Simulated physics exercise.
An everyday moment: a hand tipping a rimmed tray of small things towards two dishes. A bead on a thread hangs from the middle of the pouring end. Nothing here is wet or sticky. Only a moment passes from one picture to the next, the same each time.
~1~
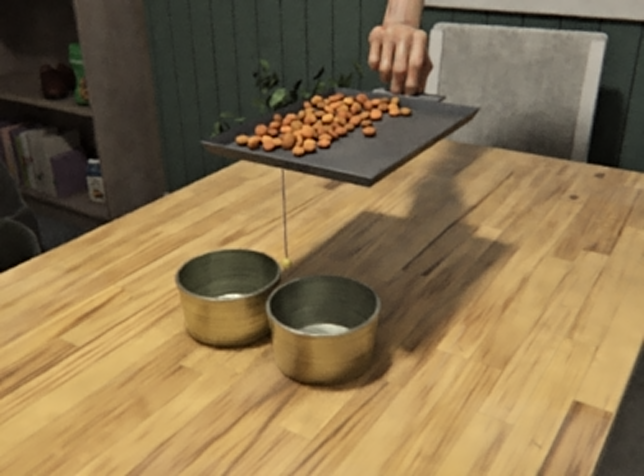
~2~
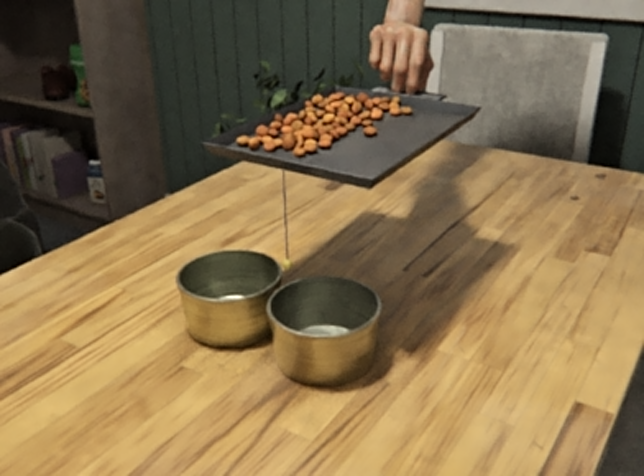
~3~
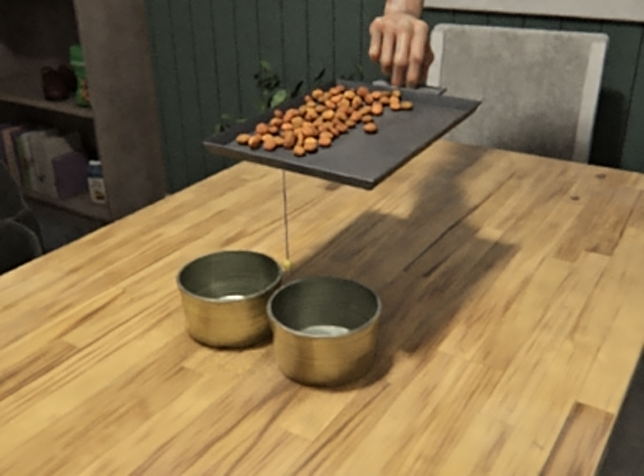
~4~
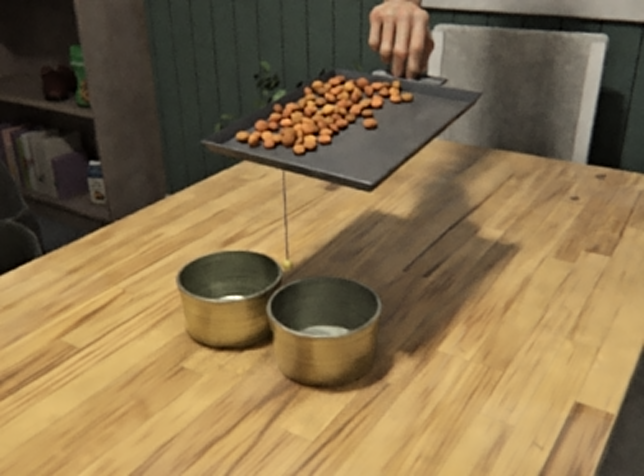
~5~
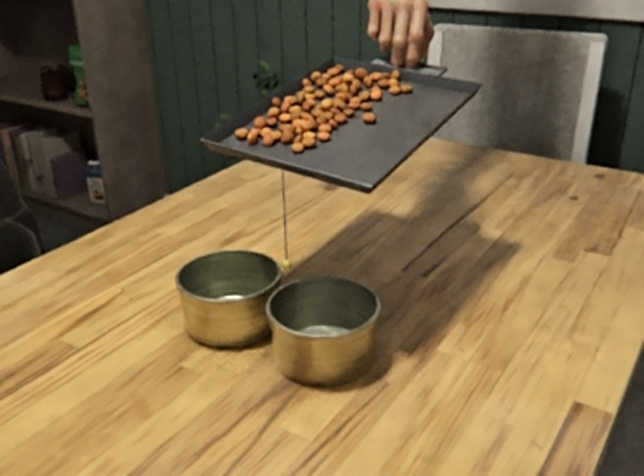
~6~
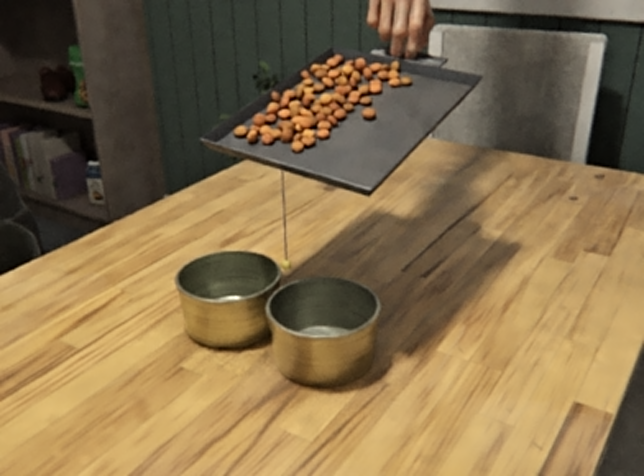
The footage shows a hand holding a dark tray of small brown pieces above two round metal dishes on a wooden table, then slowly tilting it slightly, its front right corner lowest, while the dishes stay still.
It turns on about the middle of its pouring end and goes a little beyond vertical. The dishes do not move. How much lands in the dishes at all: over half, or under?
They take more than half between them.
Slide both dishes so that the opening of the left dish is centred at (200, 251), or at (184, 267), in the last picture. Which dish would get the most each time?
One: The right-hand dish. Two: The right-hand dish.
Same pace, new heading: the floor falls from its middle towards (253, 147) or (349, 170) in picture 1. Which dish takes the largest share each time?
The first try: The left dish. The second: The right dish.
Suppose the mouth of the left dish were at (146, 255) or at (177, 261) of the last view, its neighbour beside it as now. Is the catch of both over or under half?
The first try: The smaller part. The second: Not half.
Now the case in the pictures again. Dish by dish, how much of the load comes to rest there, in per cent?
Left dish: 10 %, right dish: 70 %.
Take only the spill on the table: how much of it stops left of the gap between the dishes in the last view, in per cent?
It comes to 30 per cent or so.
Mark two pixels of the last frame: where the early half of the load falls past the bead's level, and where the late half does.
First near (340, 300), later near (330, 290).
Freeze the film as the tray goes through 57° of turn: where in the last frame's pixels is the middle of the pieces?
Near (330, 199).
Shortly afterwards, tray tipped steeply; near half on the tray; near a quarter in the right dish; only a few in the left dish; a little outside both; near a quarter in the air.
Next, tray tipped right over; near two thirds in the right dish; a little in the left dish; near a quarter outside both; only a few in the air.
Some moments later, tray tipped past a quarter turn; near two thirds in the right dish; a little in the left dish; near a quarter outside both.
In the end, tray tipped past a quarter turn; near two thirds in the right dish; a little in the left dish; near a quarter outside both.
